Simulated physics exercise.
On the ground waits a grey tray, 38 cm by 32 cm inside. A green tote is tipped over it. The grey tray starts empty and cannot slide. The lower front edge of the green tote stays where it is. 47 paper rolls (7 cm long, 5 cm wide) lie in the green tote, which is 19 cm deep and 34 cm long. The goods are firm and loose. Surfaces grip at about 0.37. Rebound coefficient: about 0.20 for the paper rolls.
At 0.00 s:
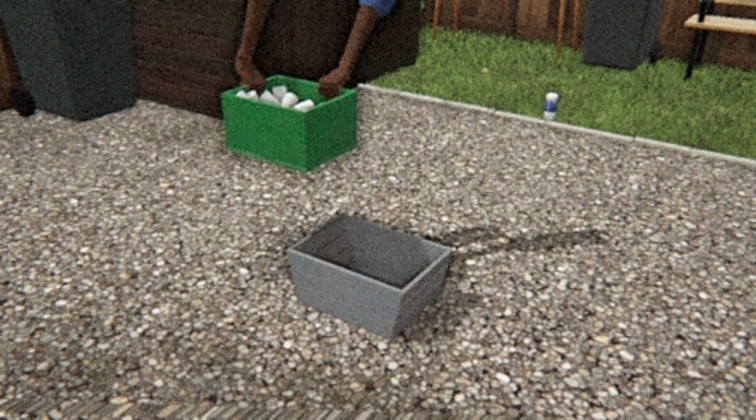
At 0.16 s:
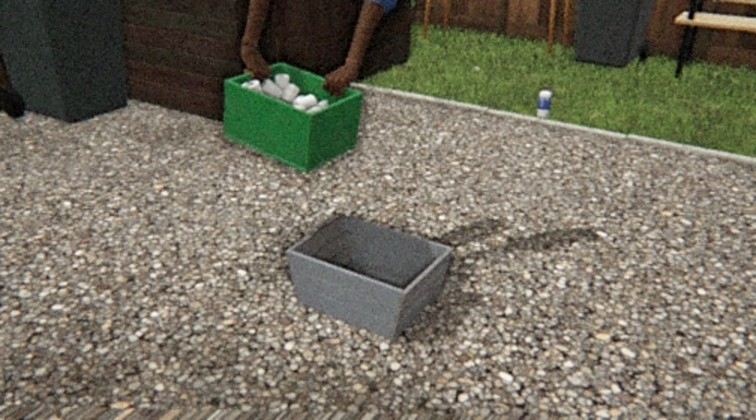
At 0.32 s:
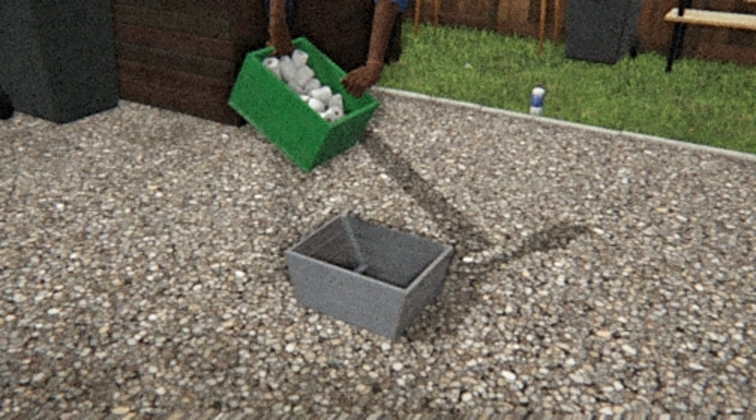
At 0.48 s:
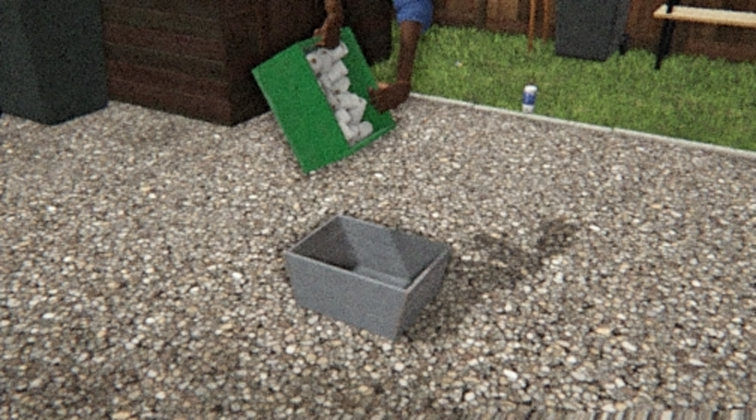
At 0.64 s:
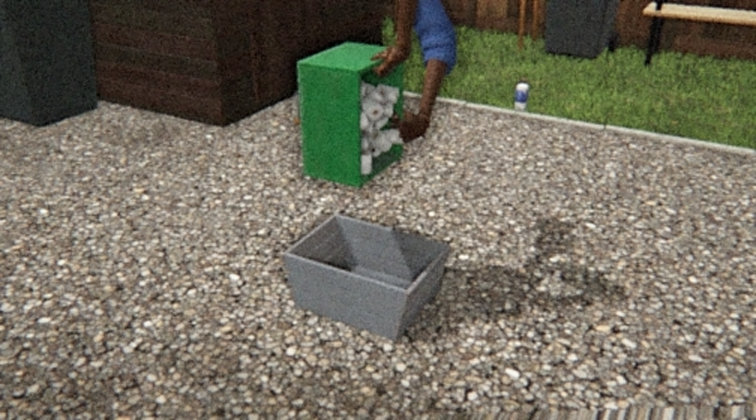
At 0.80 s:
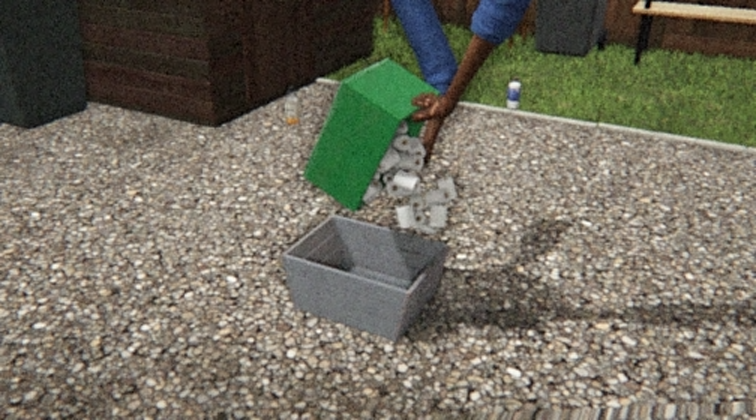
On a gravel yard beside grass, hands tilting a green tote of white rolls above a grey tray, several rolls tumbling out.
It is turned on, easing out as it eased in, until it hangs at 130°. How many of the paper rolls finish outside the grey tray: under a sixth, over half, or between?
Between a sixth and a half of the paper rolls end outside the grey tray.
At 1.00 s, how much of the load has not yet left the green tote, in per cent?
About 30 per cent.
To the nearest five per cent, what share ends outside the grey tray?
Near 40 in a hundred.
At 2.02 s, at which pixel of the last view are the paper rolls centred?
Around (413, 296).
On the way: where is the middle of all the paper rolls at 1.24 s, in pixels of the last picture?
Around (409, 303).
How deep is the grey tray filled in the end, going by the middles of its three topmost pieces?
Some 10 cm.
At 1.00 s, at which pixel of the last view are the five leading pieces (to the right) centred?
Near (500, 327).
After 1.00 s, tilt 130°; 13 still in the green tote, 10 in the grey tray, 9 outside the grey tray and 15 in the air.
After 1.24 s, tilt 130°; 26 in the grey tray, 18 outside the grey tray and 3 in the air.
After 1.58 s, tilt 130°; 28 in the grey tray and 19 outside the grey tray.
Outcome (at 2.02 s), 28 in the grey tray and 19 outside the grey tray. Asked share, 19 of 47, 40 per cent.
